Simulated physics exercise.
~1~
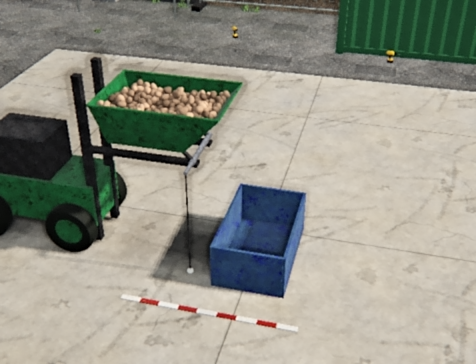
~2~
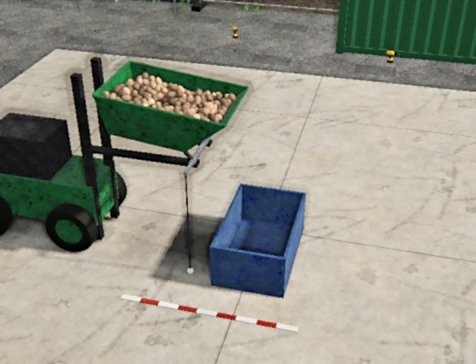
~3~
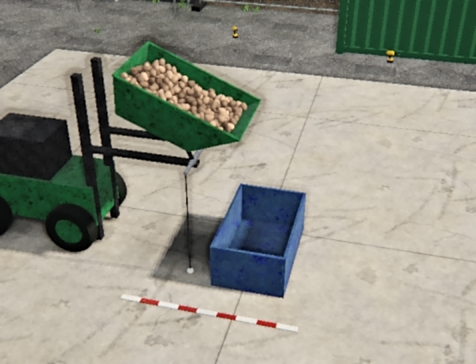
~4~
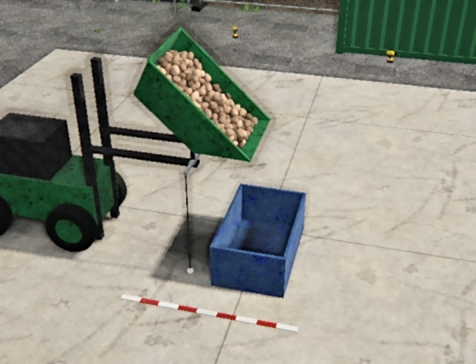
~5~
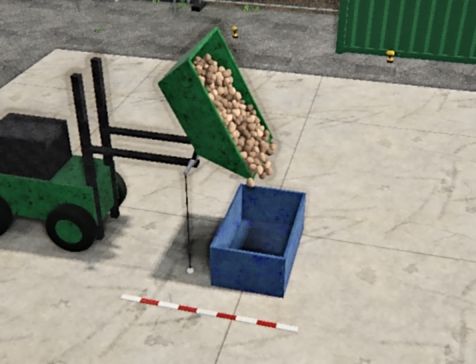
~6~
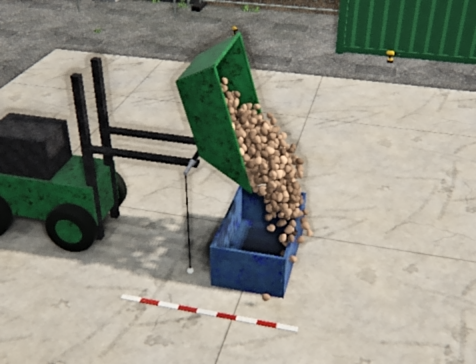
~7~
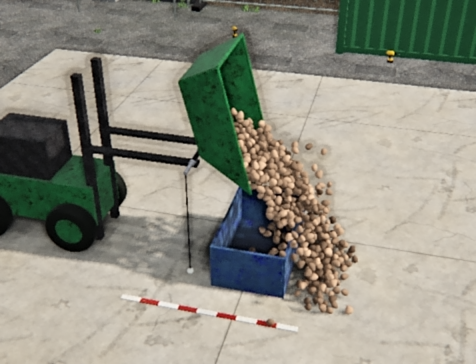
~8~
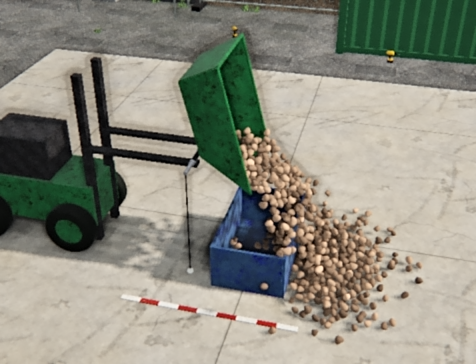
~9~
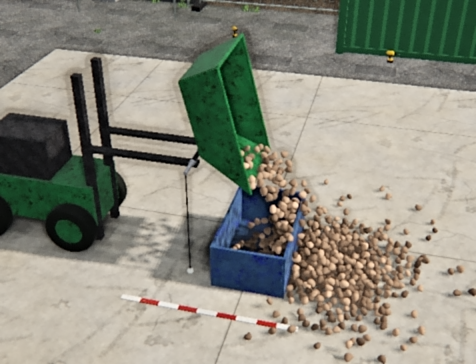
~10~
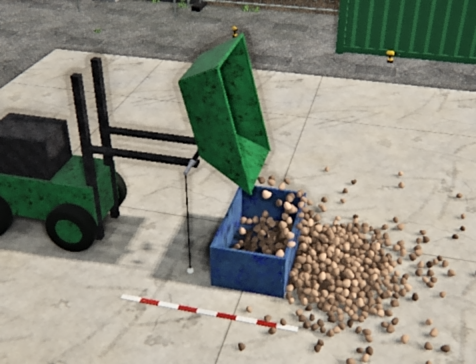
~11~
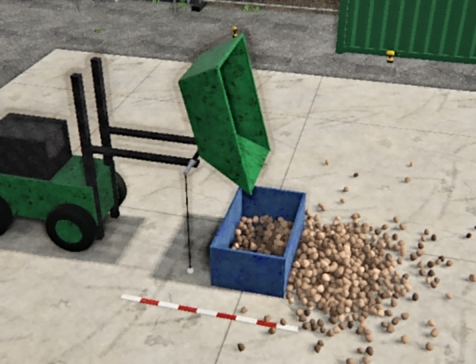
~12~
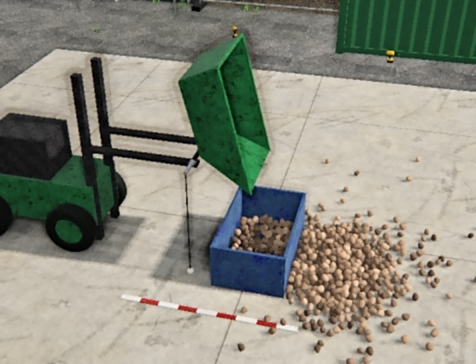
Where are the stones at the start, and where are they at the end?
At the start the stones are all in the raised green skip on the forklift. At the end most lie spread on the ground to the right of the blue bin, with a smaller part inside it.
